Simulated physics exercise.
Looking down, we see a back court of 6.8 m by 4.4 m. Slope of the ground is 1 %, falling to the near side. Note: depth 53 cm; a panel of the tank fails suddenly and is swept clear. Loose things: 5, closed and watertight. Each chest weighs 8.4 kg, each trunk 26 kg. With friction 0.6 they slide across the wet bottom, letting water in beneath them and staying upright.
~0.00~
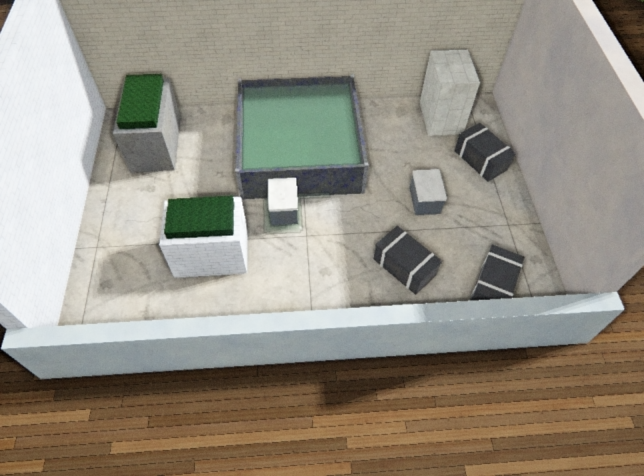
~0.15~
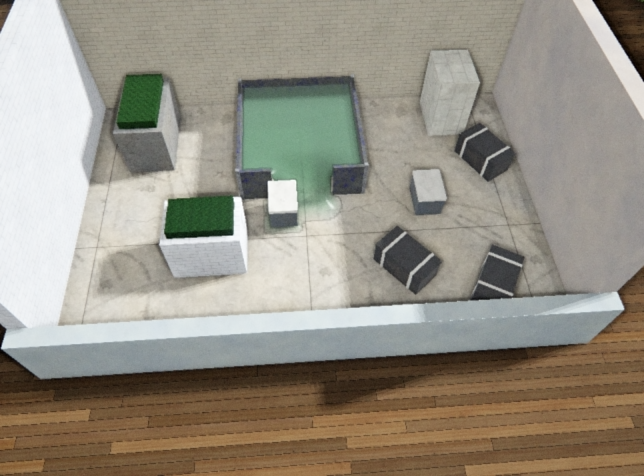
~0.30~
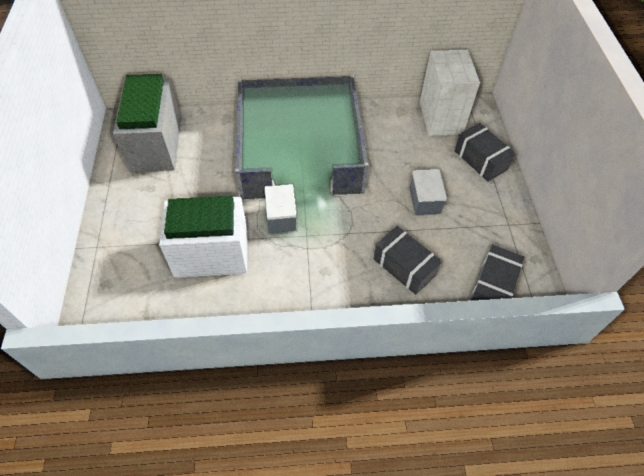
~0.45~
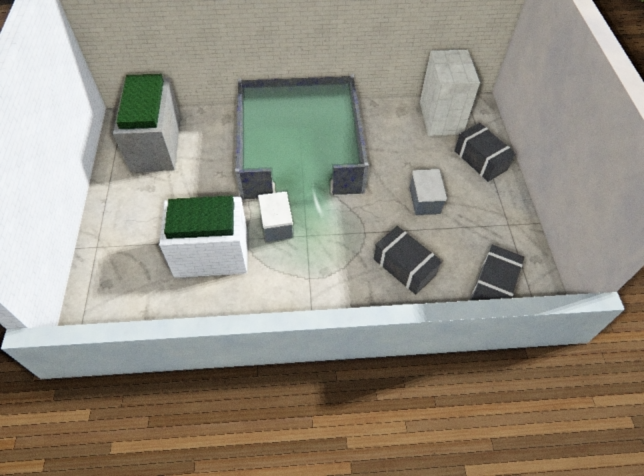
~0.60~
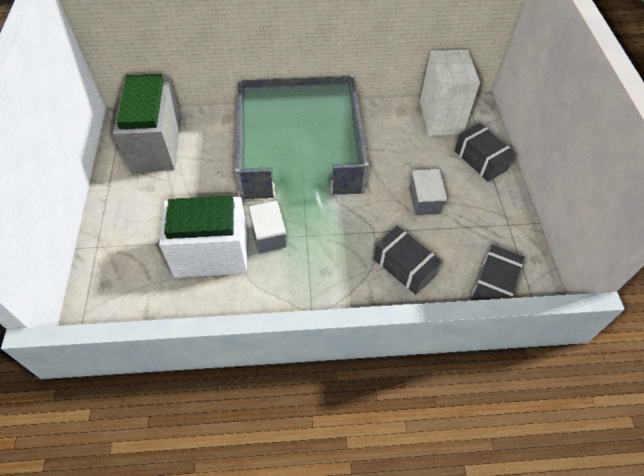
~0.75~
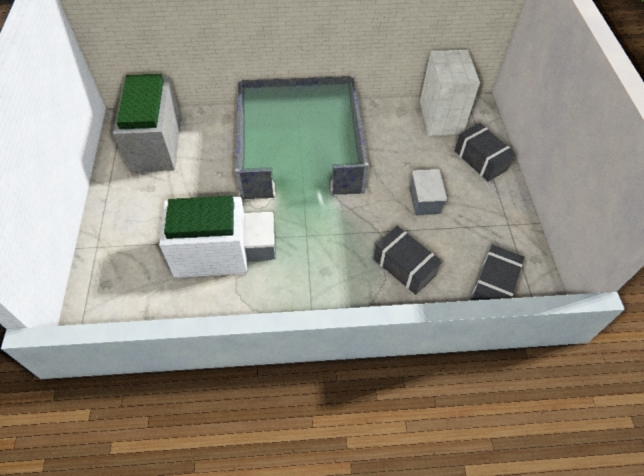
Walled courtyard with a tank's front panel giving way, greenish water spreading toward the near side and pushing a pale box leftward beside a green-topped block.
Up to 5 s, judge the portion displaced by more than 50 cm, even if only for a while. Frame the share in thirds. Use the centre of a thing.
The fraction sits in the middle, a third or more yet beneath two thirds.
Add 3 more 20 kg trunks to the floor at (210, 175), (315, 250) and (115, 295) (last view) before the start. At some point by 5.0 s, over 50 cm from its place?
Check, in order - not exceeded, exceeded, exceeded.
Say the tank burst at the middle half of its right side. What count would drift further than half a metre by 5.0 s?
3.
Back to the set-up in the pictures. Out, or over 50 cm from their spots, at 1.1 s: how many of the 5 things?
1 of them.
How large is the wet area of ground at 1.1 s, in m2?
About 8.0 m2.
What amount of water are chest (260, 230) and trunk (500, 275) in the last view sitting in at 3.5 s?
Close to 5 and 11 centimetres.
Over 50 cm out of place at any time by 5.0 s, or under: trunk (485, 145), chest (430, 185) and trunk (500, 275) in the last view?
Well, in turn that's not reaching it, not reaching it, topping it.
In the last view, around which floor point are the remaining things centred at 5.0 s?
Averaged position, last view: Near pixel (392, 207).
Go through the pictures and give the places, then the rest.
The first frame shows a chest at (283, 193) rests on the ground; a chest at (430, 184) rests on the ground; 3.3 m2 under water; 0 of 5 have shifted.
The second frame shows a chest at (283, 196) rests on the ground; a chest at (430, 184) rests on the ground; water covers 3.8 m2; 0 of 5 have shifted.
The third frame shows a chest at (280, 201) rests on the ground, 12 cm from its start; a chest at (430, 184), on the bottom; water covers 4.4 m2; 1 of 5 have shifted.
The fourth frame shows a chest at (275, 209), on the bottom, 27 cm from its start; a chest at (430, 184), on the bottom; water covers 5.2 m2; 1 of 5 have shifted.
The fifth frame shows a chest at (267, 219) rests on the ground, 47 cm from its start; a chest at (430, 184) rests on the ground; water covers 6.1 m2; 1 of 5 have shifted.
The sixth frame shows a chest at (259, 229), on the bottom, 65 cm from its start; a chest at (430, 184), on the bottom; 7.0 m2 under water; 1 of 5 have shifted.
After 1.1 s 1 of 5 are over 50 cm from their spots; 1 afloat.
After 2.2 s 1 of 5 are over 50 cm from their spots; 1 afloat.
After 3.5 s 2 of 5 are over 50 cm from their spots; 0 afloat.
After 5.0 s 3 of 5 are over 50 cm from their spots, and 3 have been at some point; 2 afloat.
